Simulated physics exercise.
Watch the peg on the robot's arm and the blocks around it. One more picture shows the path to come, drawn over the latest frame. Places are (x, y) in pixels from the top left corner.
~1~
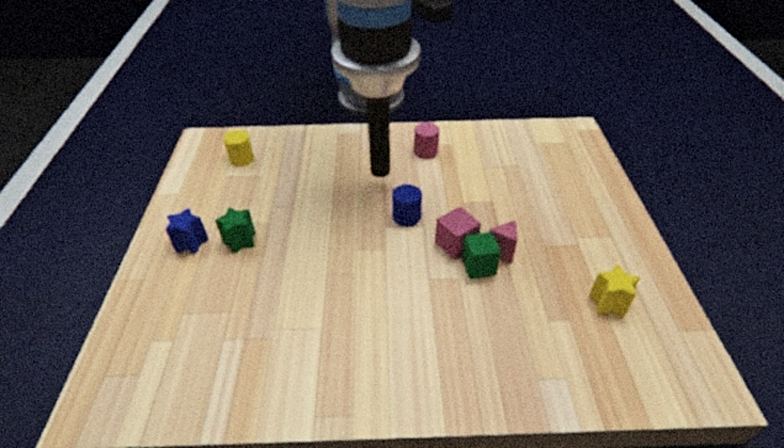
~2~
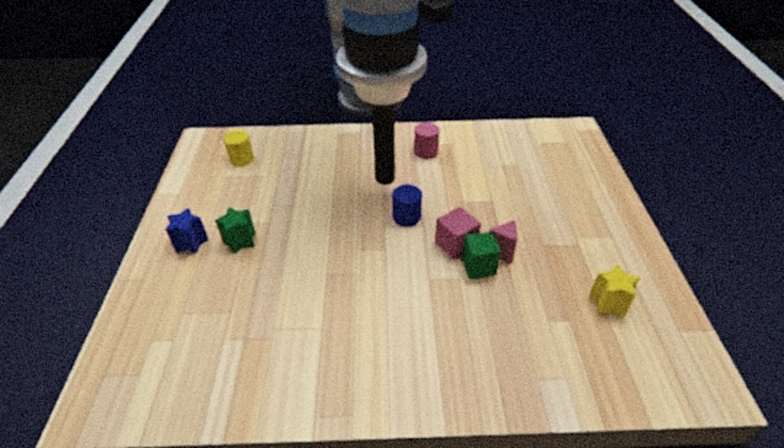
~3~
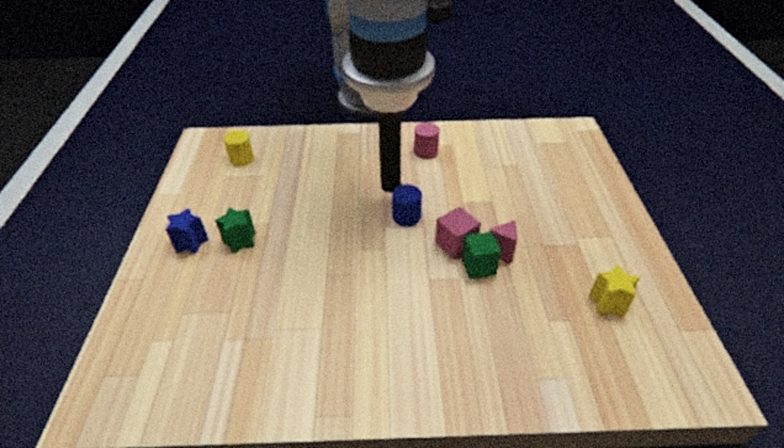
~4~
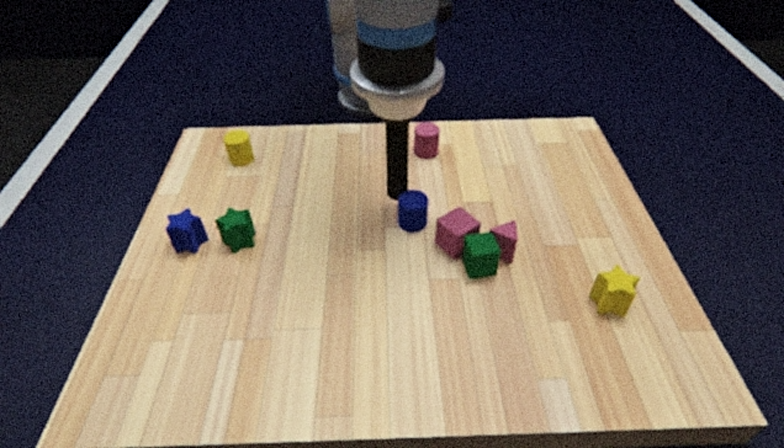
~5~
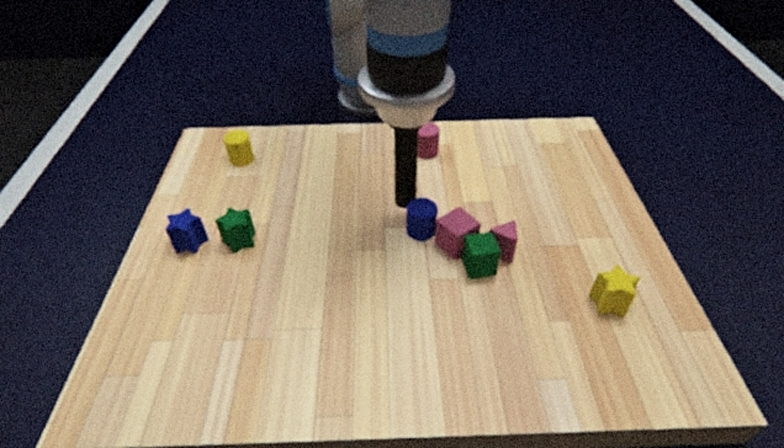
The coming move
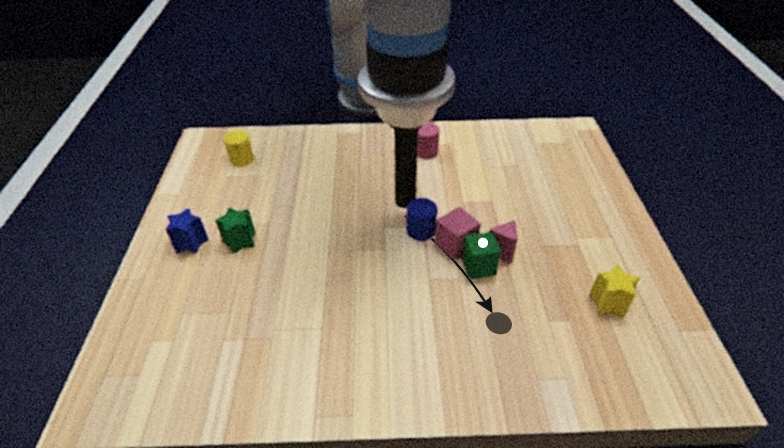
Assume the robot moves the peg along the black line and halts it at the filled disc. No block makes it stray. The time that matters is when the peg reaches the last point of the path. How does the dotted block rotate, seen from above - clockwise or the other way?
Answer: Clockwise.
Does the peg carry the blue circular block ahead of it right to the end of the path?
I'd say no.
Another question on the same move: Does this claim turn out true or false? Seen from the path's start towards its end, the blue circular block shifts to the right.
True - the claim holds.
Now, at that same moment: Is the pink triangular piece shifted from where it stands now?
It seems so.
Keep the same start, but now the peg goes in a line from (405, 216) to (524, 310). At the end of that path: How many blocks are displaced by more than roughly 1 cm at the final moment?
It should be three or more, as far as I can tell.
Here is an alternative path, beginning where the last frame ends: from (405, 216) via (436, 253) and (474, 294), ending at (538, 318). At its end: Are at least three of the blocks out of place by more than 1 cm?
Yes, that is how it ends up.
Path on the board, from (405, 216) by way of (438, 245) and (469, 280) to (499, 323); the dot is on the green square piece.
What follows on the original path. One third of the way, peg (439, 231); blue circular block (438, 241); pink square piece (470, 232), turned 55° anticlockwise; green square piece (504, 250), turned 25° clockwise.
Two thirds of the way, peg (472, 267); blue circular block (447, 265); pink square piece (493, 240), turned 80° anticlockwise; green square piece (527, 255), turned 55° clockwise; pink triangular piece (520, 229).
At the end, peg (502, 310); blue circular block (448, 266); pink square piece (493, 240), turned 80° anticlockwise; green square piece (527, 255), turned 55° clockwise; pink triangular piece (520, 229).
